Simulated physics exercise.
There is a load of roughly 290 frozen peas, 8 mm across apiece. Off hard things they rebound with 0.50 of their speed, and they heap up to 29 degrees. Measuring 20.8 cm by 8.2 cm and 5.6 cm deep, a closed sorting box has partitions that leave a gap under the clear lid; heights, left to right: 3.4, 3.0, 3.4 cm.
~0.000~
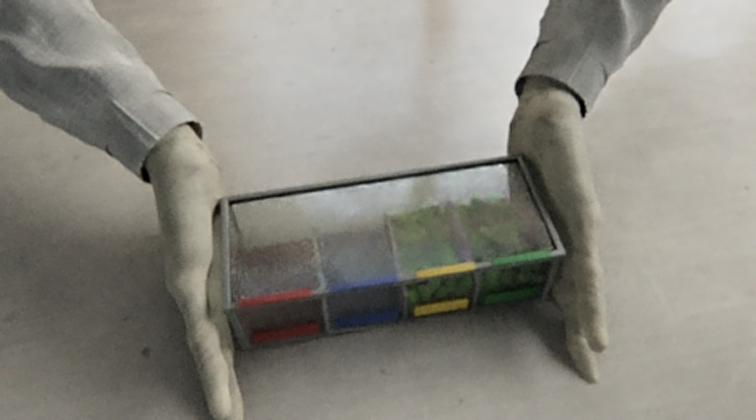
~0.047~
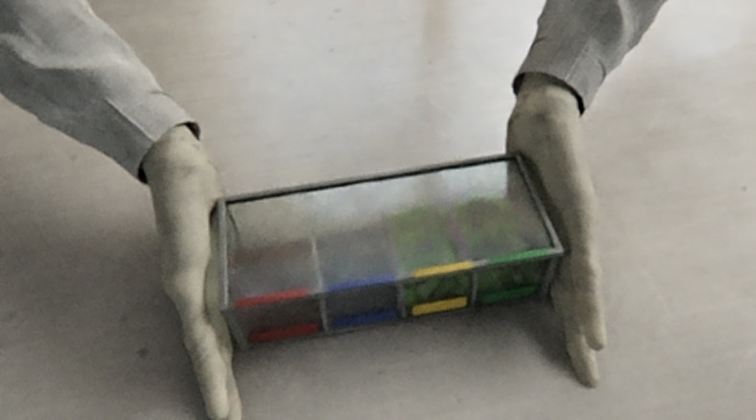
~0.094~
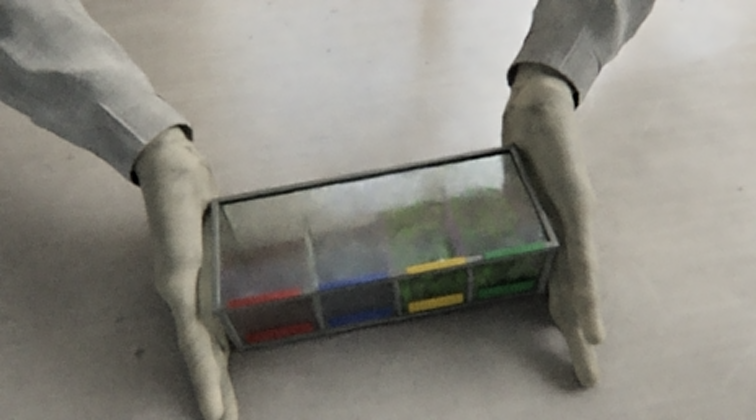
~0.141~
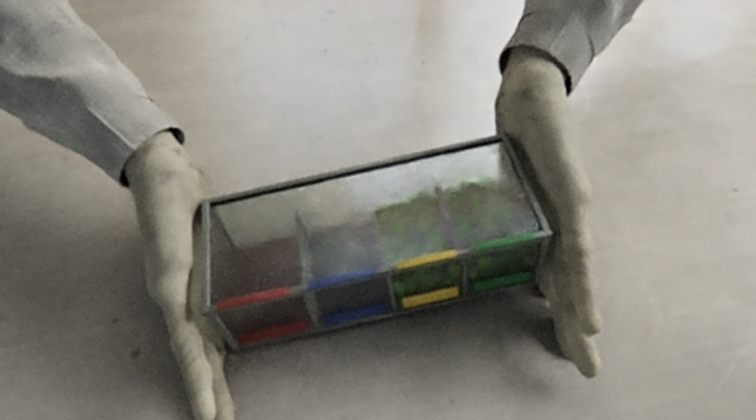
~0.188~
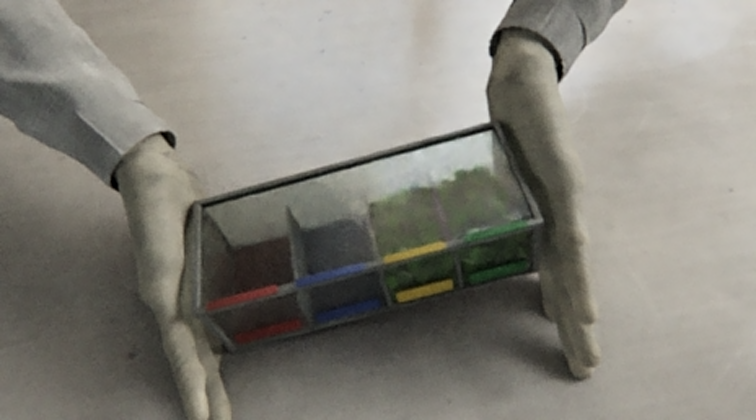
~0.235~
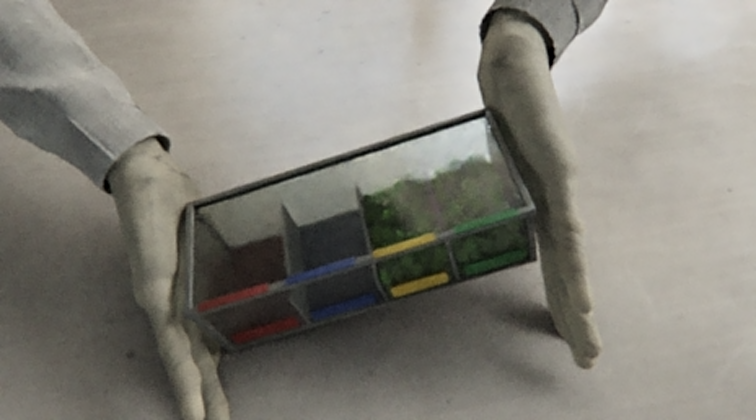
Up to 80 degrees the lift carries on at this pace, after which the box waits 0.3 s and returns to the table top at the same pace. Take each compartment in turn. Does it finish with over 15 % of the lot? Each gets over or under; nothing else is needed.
Red compartment ends over. Blue compartment ends under. Green compartment ends over. Yellow compartment ends over.
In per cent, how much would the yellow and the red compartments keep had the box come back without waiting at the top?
You'd end up with yellow at 30 per cent and red at 25 per cent.
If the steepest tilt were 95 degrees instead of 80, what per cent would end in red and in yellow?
In per cent, red gets 80, yellow gets 10.
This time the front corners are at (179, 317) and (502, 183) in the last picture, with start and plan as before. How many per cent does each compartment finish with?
You'd see red at 40 percent, blue at 10, green at 25 and yellow at 30 percent.
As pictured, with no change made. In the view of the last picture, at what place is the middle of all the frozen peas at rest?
Once everything settles, the centre is around (401, 261).
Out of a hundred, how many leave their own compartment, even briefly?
35 per cent or so.
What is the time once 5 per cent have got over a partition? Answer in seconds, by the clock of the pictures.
Somewhere near 1.00 s.
Then, at 1.27 s, tilt 80 degrees; red 20 %, blue 10 %, green 35 %, yellow 35 %.
After 1.96 s, tilt 42 degrees; red 30 %, blue 5 %, green 35 %, yellow 35 %.
After 2.69 s, tilt 0 degrees; red 30 %, blue 5 %, green 35 %, yellow 35 %.
In the end, at 3.3 s, red 30 %, blue 5 %, green 35 %, yellow 35 %.
